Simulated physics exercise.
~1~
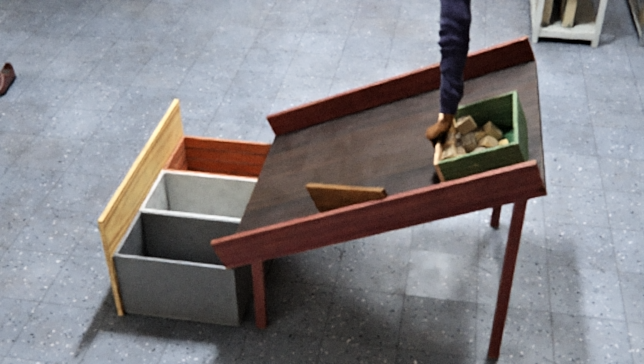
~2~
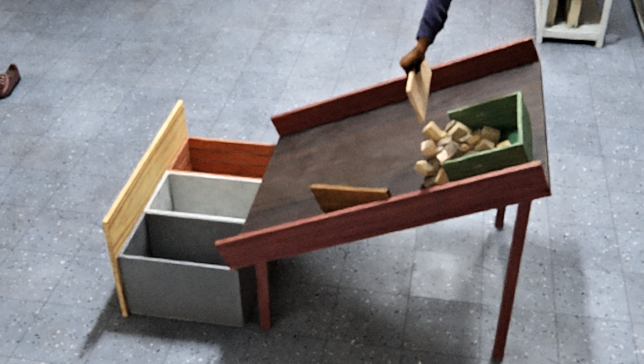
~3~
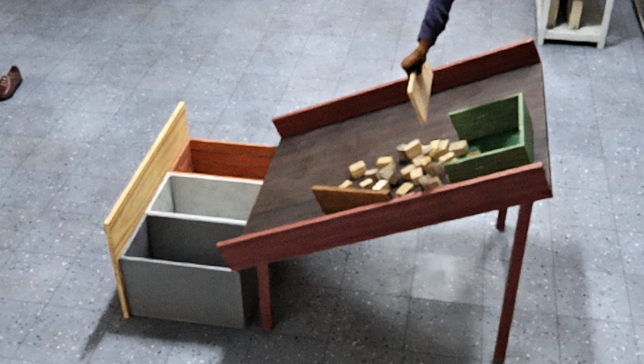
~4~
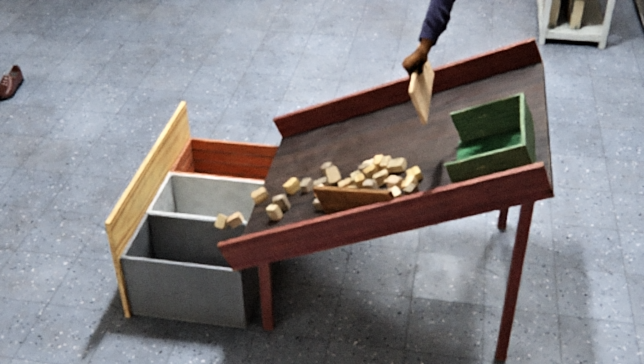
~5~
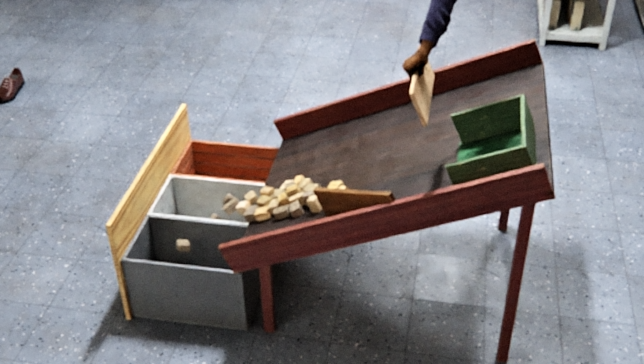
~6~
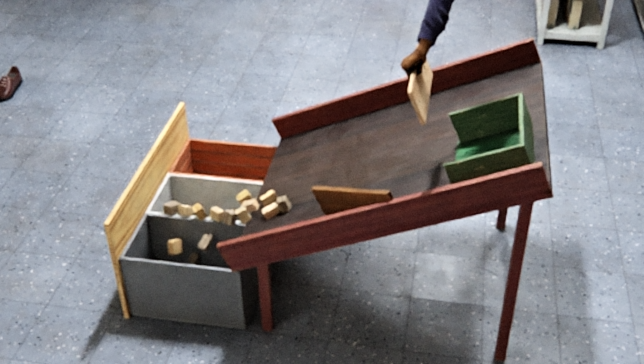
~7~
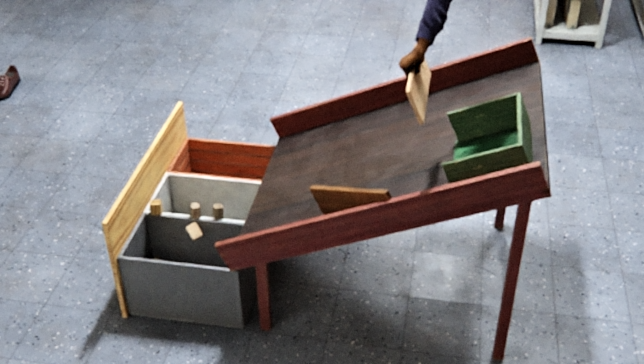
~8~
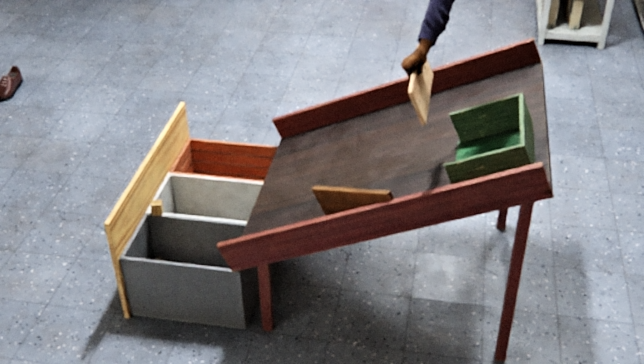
On a grey tiled floor, seen from above at a slight sway, a dark sloping table with red edges stands with its low end at the left, above a row of orange, white and grey bins. A gloved hand lifts a wooden gate from the green pen near the high end. The pale wooden blocks inside spill out and tumble down leftward, bunching against the angled board and sliding past it. They drop off the low edge, many into the white bin and some into the grey one. The slope ends empty, the hand still holding the gate.
